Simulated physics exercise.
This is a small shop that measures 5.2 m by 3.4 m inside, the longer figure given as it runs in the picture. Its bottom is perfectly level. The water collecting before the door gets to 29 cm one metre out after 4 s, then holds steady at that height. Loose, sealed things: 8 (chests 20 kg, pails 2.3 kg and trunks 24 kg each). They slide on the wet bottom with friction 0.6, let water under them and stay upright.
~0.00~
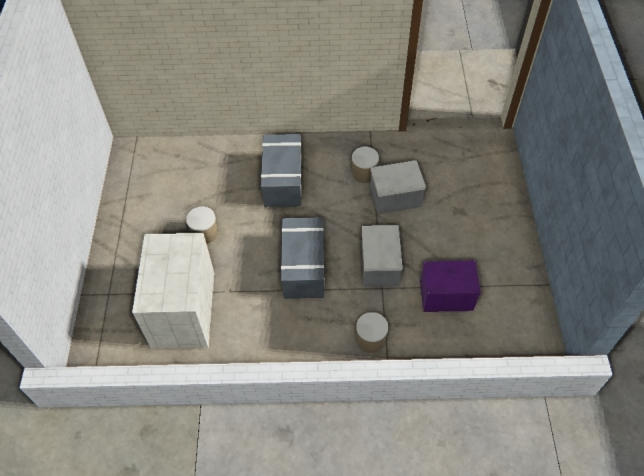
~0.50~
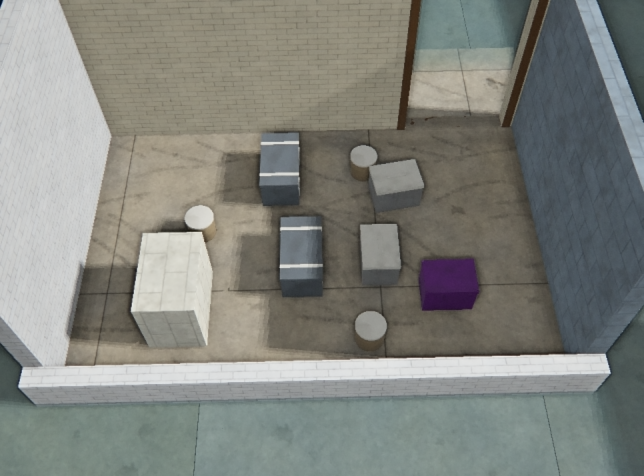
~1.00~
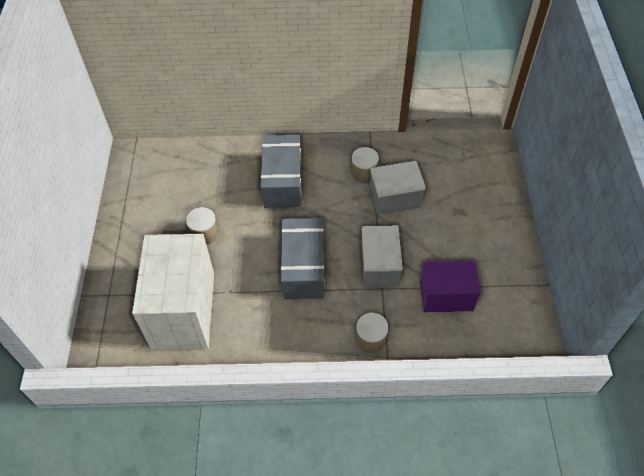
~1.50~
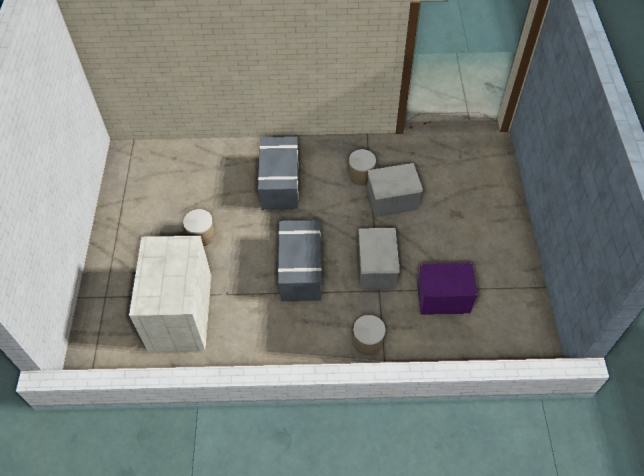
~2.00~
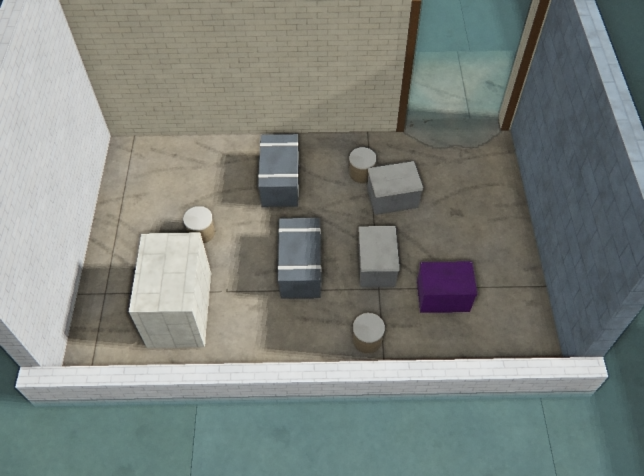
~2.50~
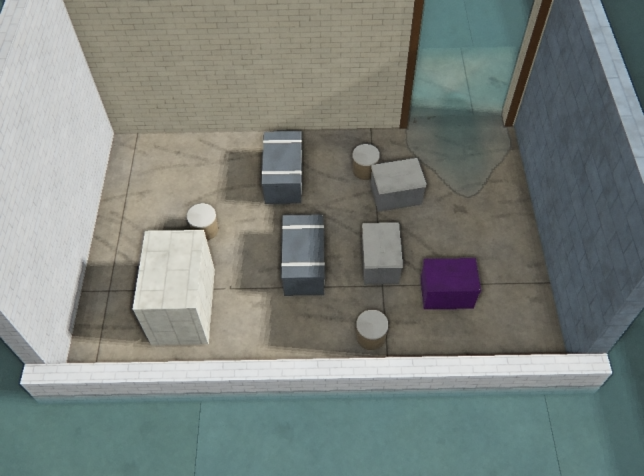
Small brick-walled shop seen from above, water spreading over the ground outside and seeping through the doorway as boxes sit still.
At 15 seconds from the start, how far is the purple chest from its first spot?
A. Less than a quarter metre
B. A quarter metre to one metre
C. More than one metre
(C) More than one metre.
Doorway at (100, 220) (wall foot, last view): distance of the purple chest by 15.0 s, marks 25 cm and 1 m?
The purple chest covers a long distance.
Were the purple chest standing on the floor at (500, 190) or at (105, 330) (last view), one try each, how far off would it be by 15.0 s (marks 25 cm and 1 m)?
In turn: It goes a long way; it goes a long way.
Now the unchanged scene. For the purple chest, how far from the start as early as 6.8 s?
Around 200 centimetres.
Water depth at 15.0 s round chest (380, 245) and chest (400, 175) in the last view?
16 and 10 cm.
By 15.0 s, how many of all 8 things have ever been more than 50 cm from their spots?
The count comes to 8.
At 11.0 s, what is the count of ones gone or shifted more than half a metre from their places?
I make it 6 by then.
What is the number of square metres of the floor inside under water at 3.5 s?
Wet area: Approx. 3.5 m2.
After 3.5 s the purple chest is near (452, 275), 0.0 m from its start, aground; 0 afloat.
After 6.8 s the purple chest is near (282, 320), 1.8 m from its start, aground; 2 afloat.
After 11.0 s the purple chest is near (224, 310), 2.4 m from its start, afloat; 7 afloat.
After 15.0 s the purple chest is near (224, 315), 2.4 m from its start, afloat; 8 afloat.
